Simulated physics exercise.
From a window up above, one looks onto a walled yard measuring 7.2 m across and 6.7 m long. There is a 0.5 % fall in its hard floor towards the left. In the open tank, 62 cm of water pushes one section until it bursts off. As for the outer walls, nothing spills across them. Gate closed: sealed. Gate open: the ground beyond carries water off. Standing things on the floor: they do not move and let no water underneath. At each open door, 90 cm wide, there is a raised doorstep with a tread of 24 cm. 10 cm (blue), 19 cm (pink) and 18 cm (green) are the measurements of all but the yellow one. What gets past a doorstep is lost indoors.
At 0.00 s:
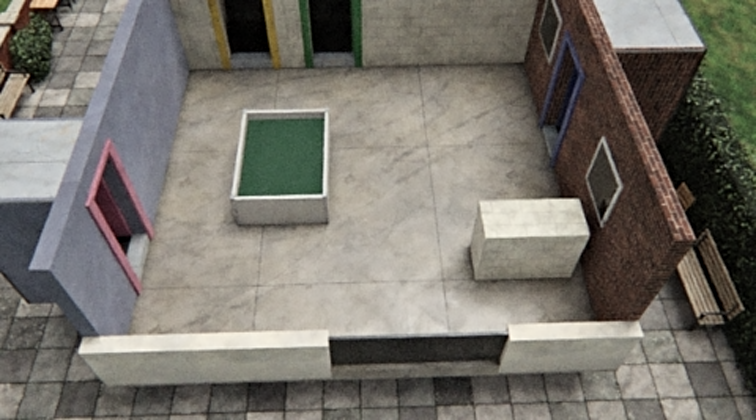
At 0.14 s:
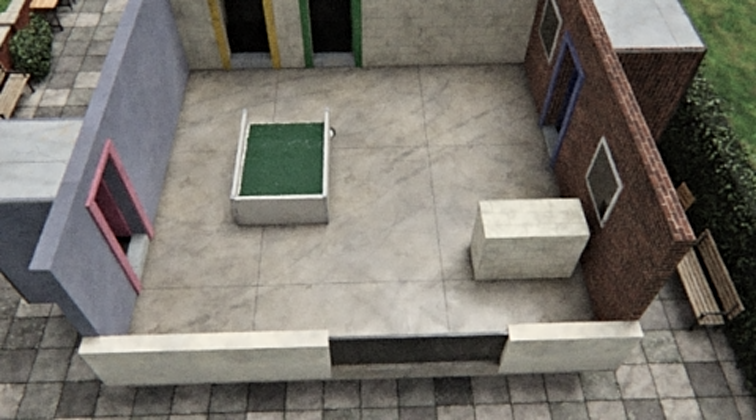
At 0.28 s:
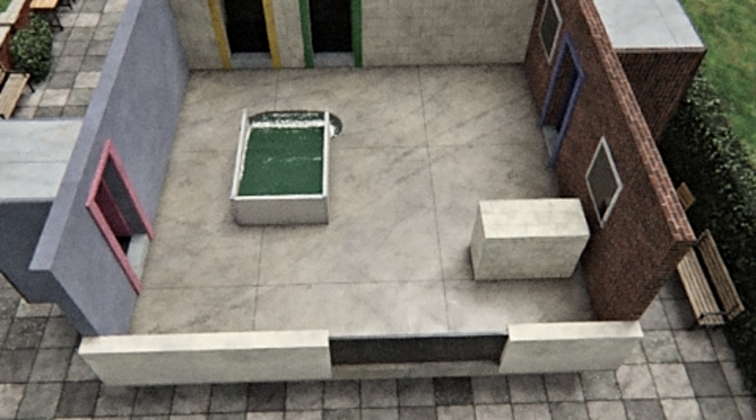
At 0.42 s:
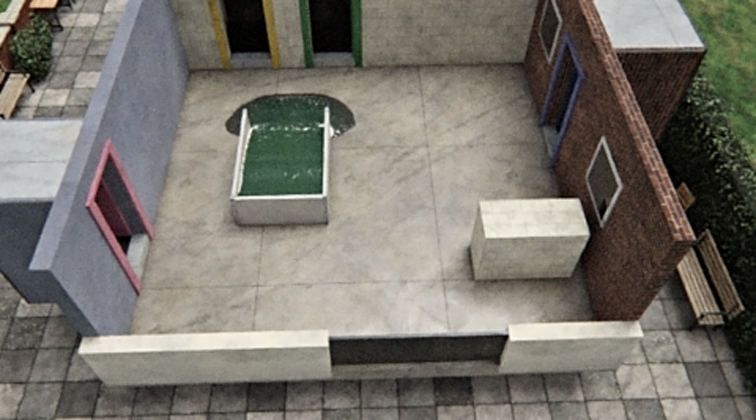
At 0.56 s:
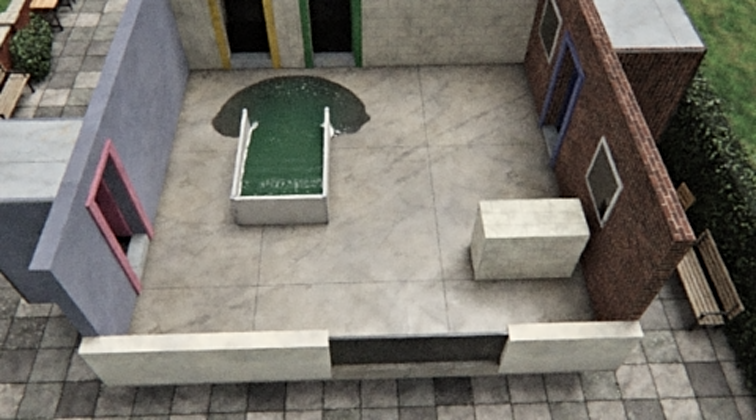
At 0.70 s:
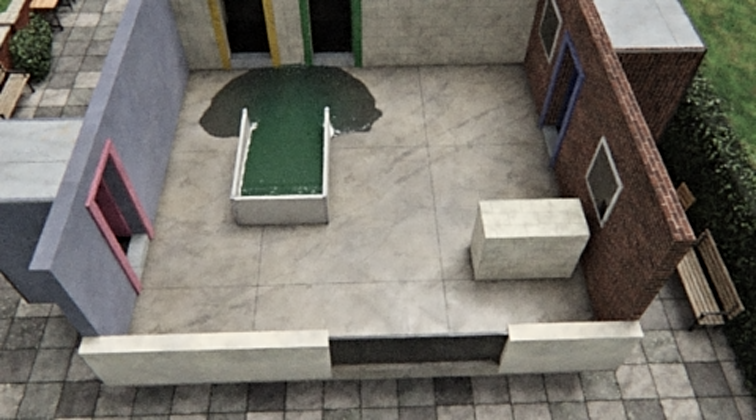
Water pours from the far side of an open tank of green liquid in a walled yard, first showing as a small patch, then spreading across the pale floor in a widening dark pool toward the yellow and green doors.
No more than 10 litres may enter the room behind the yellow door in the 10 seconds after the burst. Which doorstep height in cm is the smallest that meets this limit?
A height of roughly 25 cm.
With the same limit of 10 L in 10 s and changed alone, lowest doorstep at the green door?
The green door needs around 26 cm.
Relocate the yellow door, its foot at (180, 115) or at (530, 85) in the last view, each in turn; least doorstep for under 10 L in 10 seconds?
First place around 12.5 cm, second around 12.5 cm.
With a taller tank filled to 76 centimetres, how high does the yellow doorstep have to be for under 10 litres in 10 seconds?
Something near 31 cm should do.
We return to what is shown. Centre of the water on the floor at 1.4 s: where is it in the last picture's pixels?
It lies near (290, 131) in the last picture.
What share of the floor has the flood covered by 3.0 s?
Some 35 in a hundred.
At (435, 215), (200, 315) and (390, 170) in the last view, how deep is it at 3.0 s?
In order: Around 0, 0 and 0 cm.
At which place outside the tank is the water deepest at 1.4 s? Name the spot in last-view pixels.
About (291, 73).
After 1.4 s water covers 20 % of the floor, deepest (36 cm) near (291, 73); 28 cm at the yellow door, 3 litres in over its 22 cm doorstep.
After 3.0 s water covers 35 % of the floor, deepest (29 cm) near (190, 70); 19 cm at the yellow door, 23 litres in over its 22 cm doorstep.
After 10.0 s water covers 95 % of the floor, deepest (8 cm) near (122, 362); 4 cm at the yellow door, 24 litres in over its 22 cm doorstep.
At the yellow door as built, the water arrived by 0.8 s and peaked near 29 cm at 1.8 s.
Run again over the same 10 s with other heights there, 24 litres in over 22 cm, 1 litre over 30 cm. The limit of 10 litres is kept from about 25 cm up.
